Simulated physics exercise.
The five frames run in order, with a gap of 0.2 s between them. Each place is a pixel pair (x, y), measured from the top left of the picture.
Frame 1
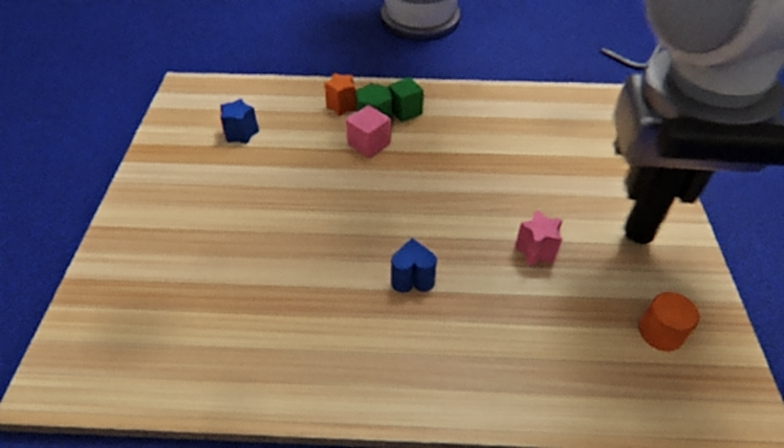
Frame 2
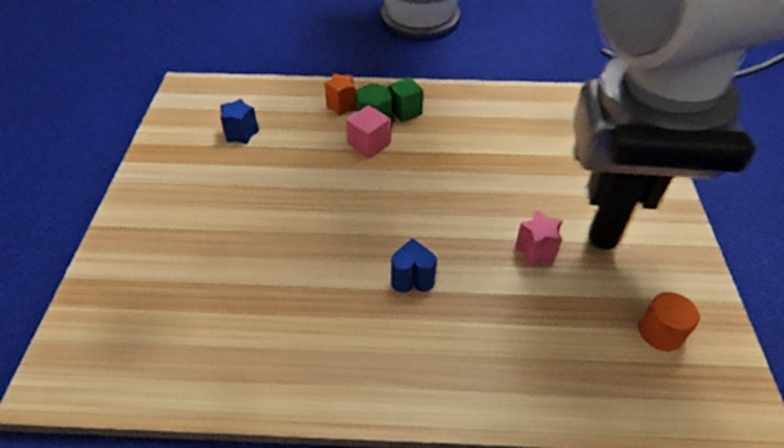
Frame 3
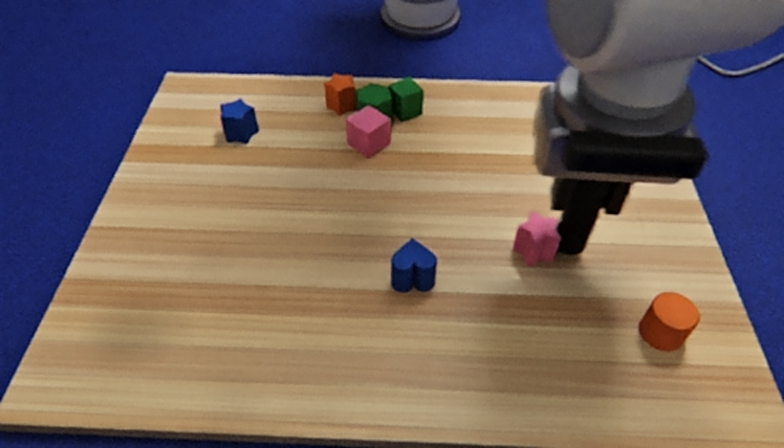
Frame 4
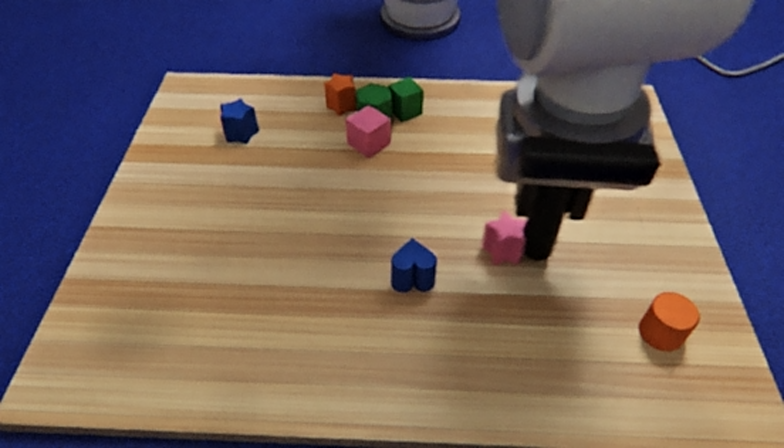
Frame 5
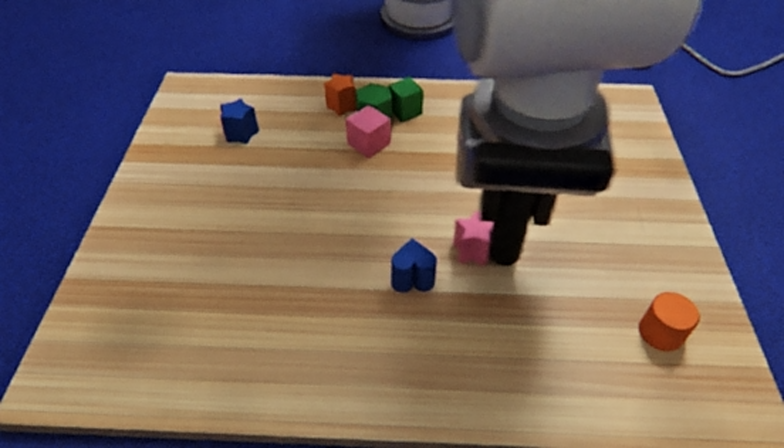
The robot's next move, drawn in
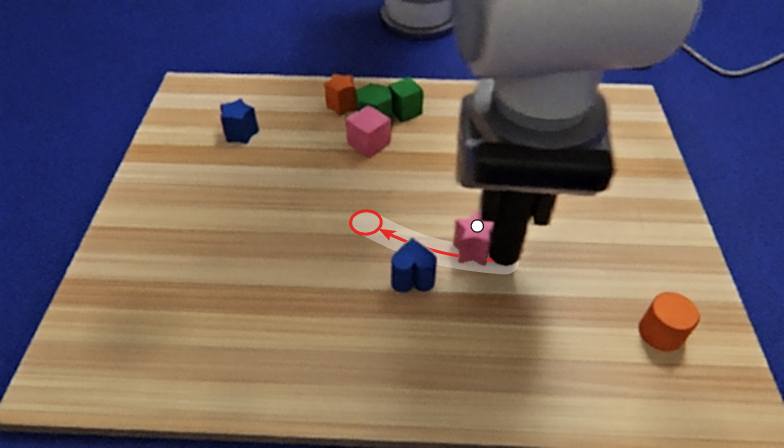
To begin with, a robot arm holds a black rod to the right of a pink star-shaped block on a wooden board, among other colored blocks. The rod moves left until it meets the star, then pushes it leftward, closer to the blue heart, while the other blocks stay still.
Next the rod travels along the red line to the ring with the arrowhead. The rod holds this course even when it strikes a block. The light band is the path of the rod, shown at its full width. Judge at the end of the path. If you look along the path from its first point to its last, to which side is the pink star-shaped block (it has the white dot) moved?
Moves right.
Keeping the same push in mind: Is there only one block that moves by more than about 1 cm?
I expect so.
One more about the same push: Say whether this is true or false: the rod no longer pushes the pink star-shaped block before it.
That statement is not accurate.
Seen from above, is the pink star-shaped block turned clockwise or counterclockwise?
Clockwise.
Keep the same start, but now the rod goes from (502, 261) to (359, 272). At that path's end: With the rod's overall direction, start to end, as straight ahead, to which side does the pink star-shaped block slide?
The right-hand side.
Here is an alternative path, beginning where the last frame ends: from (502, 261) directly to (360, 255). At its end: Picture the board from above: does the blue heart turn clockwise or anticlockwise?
From above, it turns counterclockwise.
The line goes from (502, 261) by way of (429, 249) to (366, 222); the dot is on the pink star-shaped block.
On the path given first. One third of the way, rod (453, 247); pink star-shaped block (428, 216).
Two thirds of the way, rod (406, 233); pink star-shaped block (384, 200), turned 20° clockwise.
At the end, rod (366, 214); blue heart unmoved; pink star-shaped block (348, 180), turned 30° clockwise.
